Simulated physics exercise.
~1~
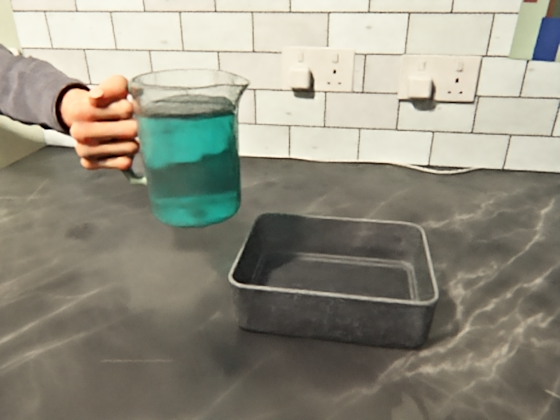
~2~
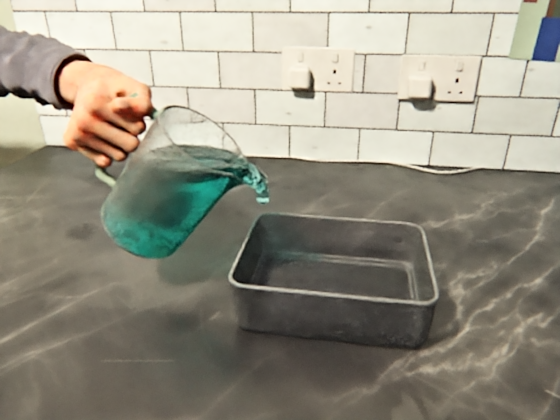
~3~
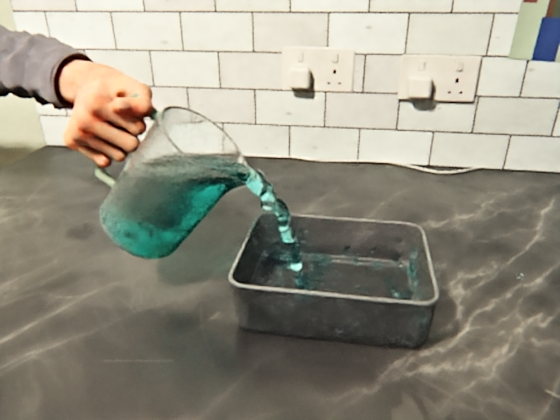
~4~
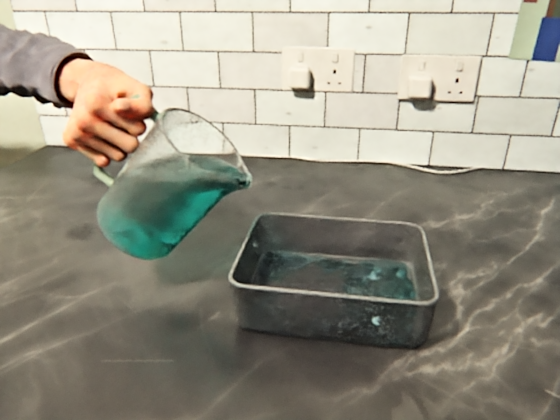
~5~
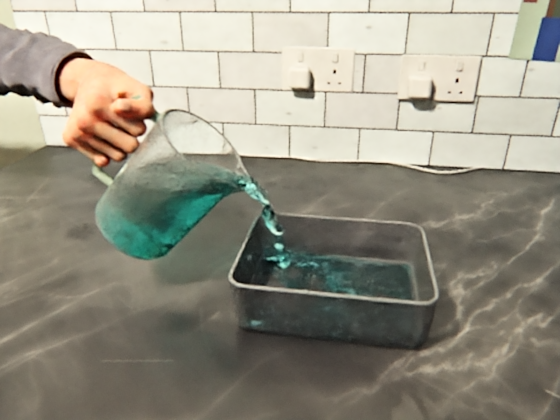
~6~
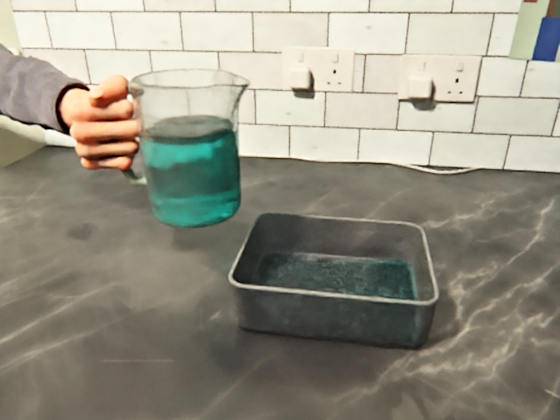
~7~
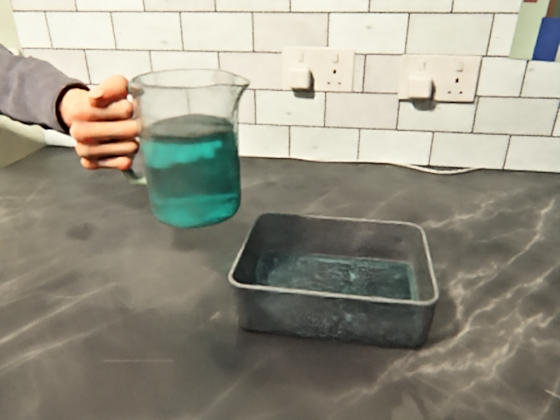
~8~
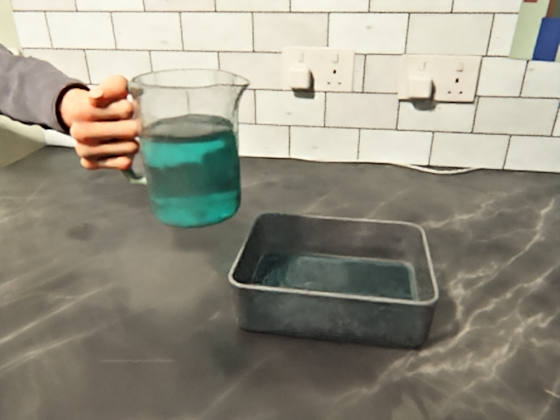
On a grey work surface, a hand tips teal water from a jug into an oven dish twice, then holds it level.
